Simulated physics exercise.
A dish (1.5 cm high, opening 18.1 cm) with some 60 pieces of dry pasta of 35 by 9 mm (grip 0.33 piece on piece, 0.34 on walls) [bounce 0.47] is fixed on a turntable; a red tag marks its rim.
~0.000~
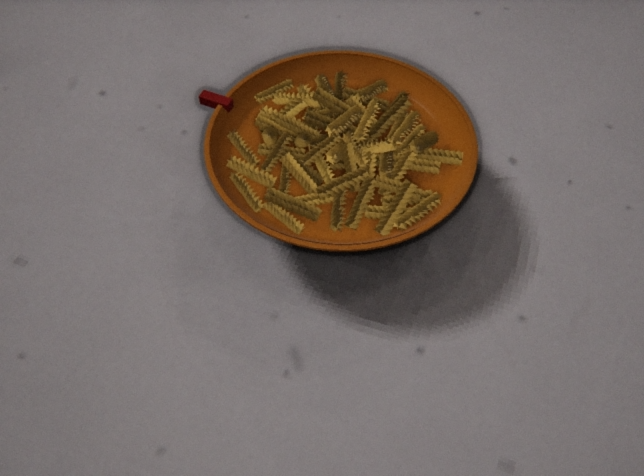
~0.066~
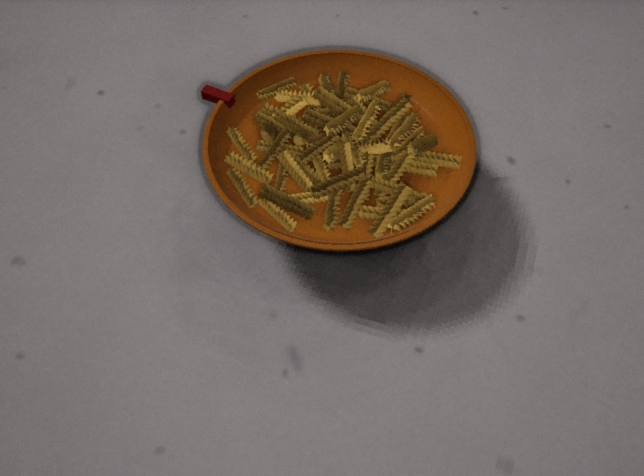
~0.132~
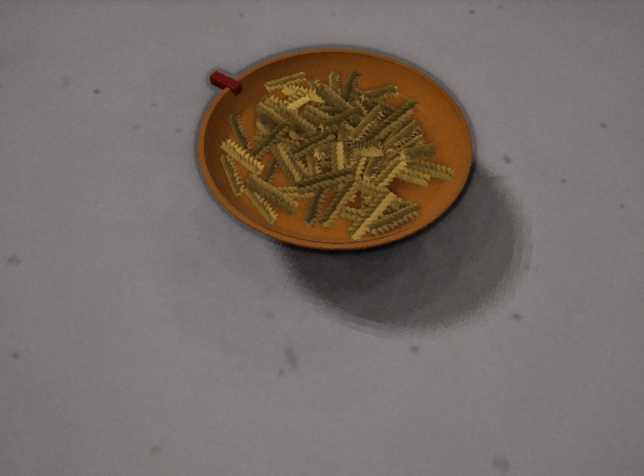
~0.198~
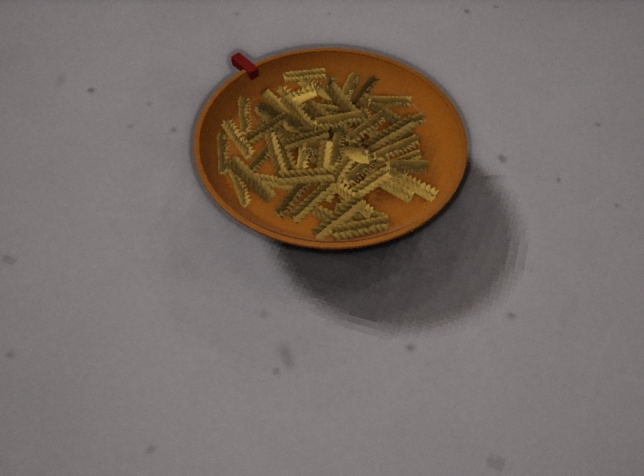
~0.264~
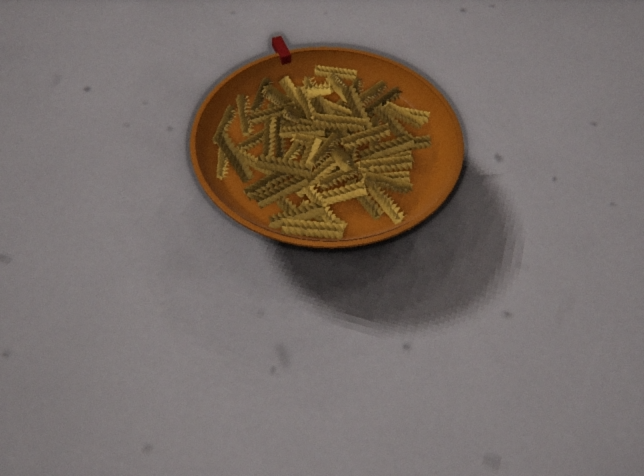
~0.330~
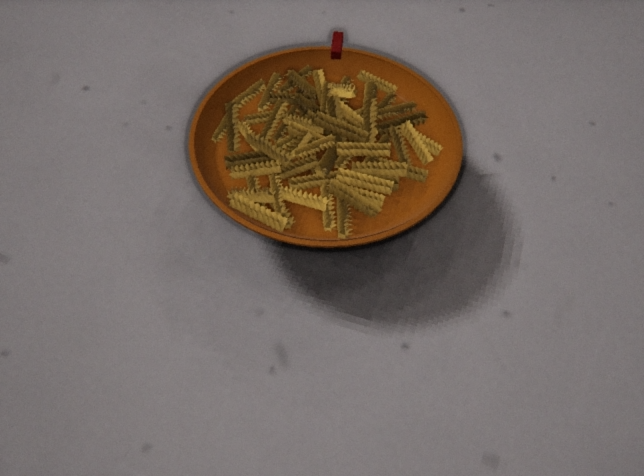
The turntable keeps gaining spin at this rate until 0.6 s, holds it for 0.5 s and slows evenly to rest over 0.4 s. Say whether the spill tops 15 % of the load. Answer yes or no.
Share spilt, set against 15 %: Yes.
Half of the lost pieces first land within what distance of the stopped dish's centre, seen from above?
Roughly 20 cm.
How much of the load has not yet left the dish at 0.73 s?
Some 75 per cent of the load.
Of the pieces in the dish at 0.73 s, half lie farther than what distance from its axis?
About 7.5 cm.
After 0.73 s, dish 75 %, in the air 20 %; middle of the pieces not yet landed near (333, 148).
Then, at 1.06 s, dish 10 %, fallen right of where it stops 15 %, fallen in front of where it stops 30 %, fallen left of where it stops 20 %, fallen behind where it stops 15 %, in the air 15 %; middle of the pieces not yet landed near (340, 160).
After 1.36 s, fallen right of where it stops 25 %, fallen in front of where it stops 35 %, fallen left of where it stops 20 %, fallen behind where it stops 20 %; middle of the pieces not yet landed near (476, 167).
Then, at 1.65 s, fallen right of where it stops 25 %, fallen in front of where it stops 35 %, fallen left of where it stops 20 %, fallen behind where it stops 20 %; middle of the pieces not yet landed near (377, 210).
By 2.0 s all is still; fallen right of where it stops 25 %, fallen in front of where it stops 35 %, fallen left of where it stops 20 %, fallen behind where it stops 20 %.
